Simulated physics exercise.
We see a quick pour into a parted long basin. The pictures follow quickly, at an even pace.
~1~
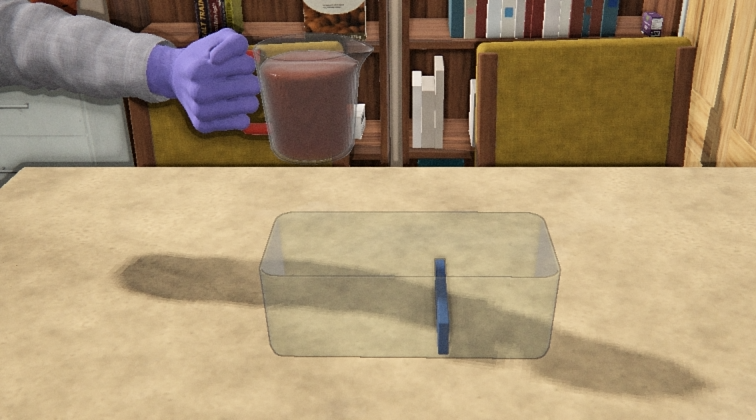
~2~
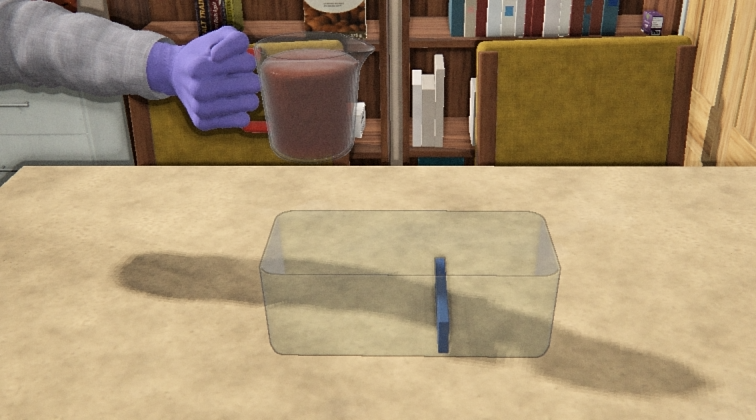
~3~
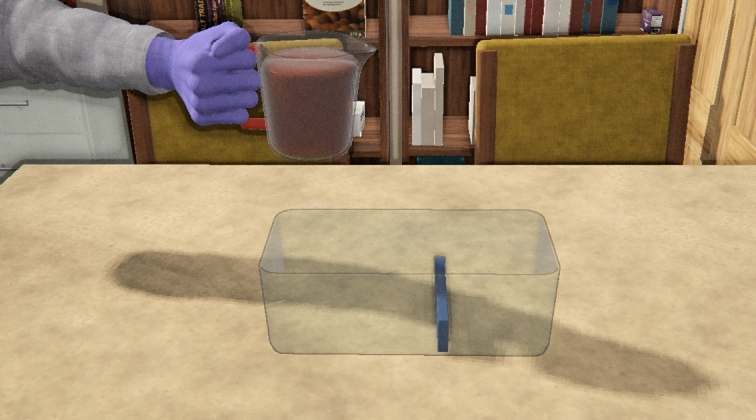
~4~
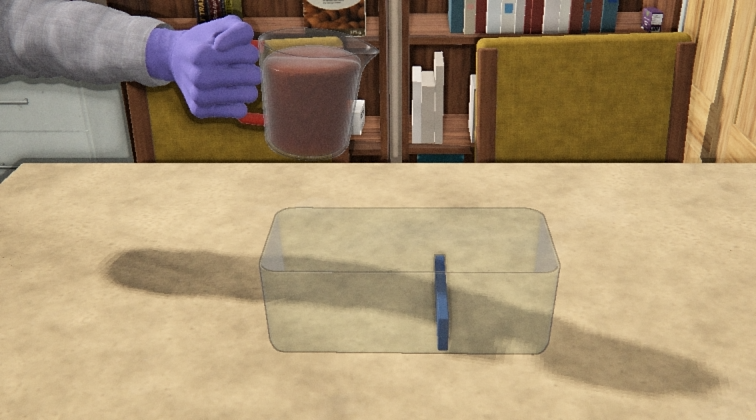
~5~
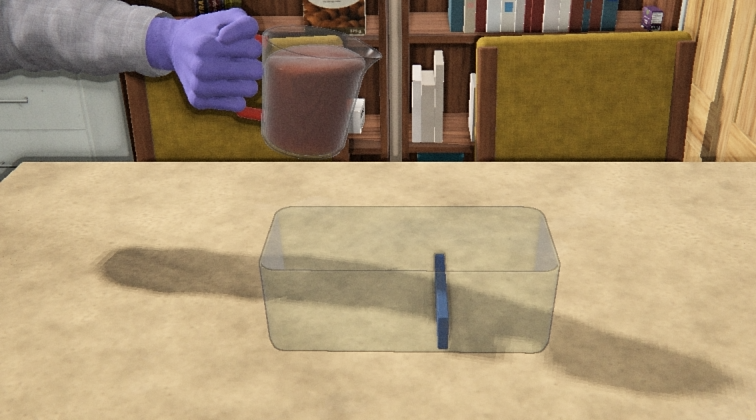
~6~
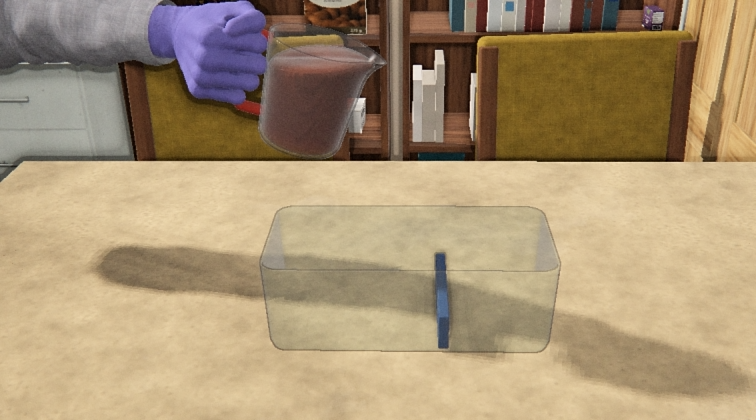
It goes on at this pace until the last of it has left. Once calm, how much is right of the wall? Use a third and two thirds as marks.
In the end from a third to two thirds is right of the wall.
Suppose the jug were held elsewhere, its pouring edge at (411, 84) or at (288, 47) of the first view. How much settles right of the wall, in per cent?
In turn 75 and 5 in a hundred.
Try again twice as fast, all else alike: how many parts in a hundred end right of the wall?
Roughly 20 in a hundred.
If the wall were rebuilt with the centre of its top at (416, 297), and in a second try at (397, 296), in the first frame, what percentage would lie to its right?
First some 75, then 90 per cent.
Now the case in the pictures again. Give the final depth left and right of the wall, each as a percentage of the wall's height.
Left: 30 %. Right: 40 %.
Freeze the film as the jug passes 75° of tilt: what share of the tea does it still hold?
Near 70 %.
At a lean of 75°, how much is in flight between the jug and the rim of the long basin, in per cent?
Roughly 25 in a hundred.
A moment on, the jug is tipped on its side and 69 per cent is still to pour, 1 is left of the wall and 7 right of it.
Next, the jug is tipped right over and 13 per cent is still to pour, 24 is left of the wall and 43 right of it.
Then the jug is tipped right over and 0 per cent is still to pour, 51 is left of the wall and 46 right of it.
Later the jug is tipped right over and 0 per cent is still to pour, 52 is left of the wall and 46 right of it.
At rest 52 per cent lies left of the wall, 46 right of it and 2 outside.
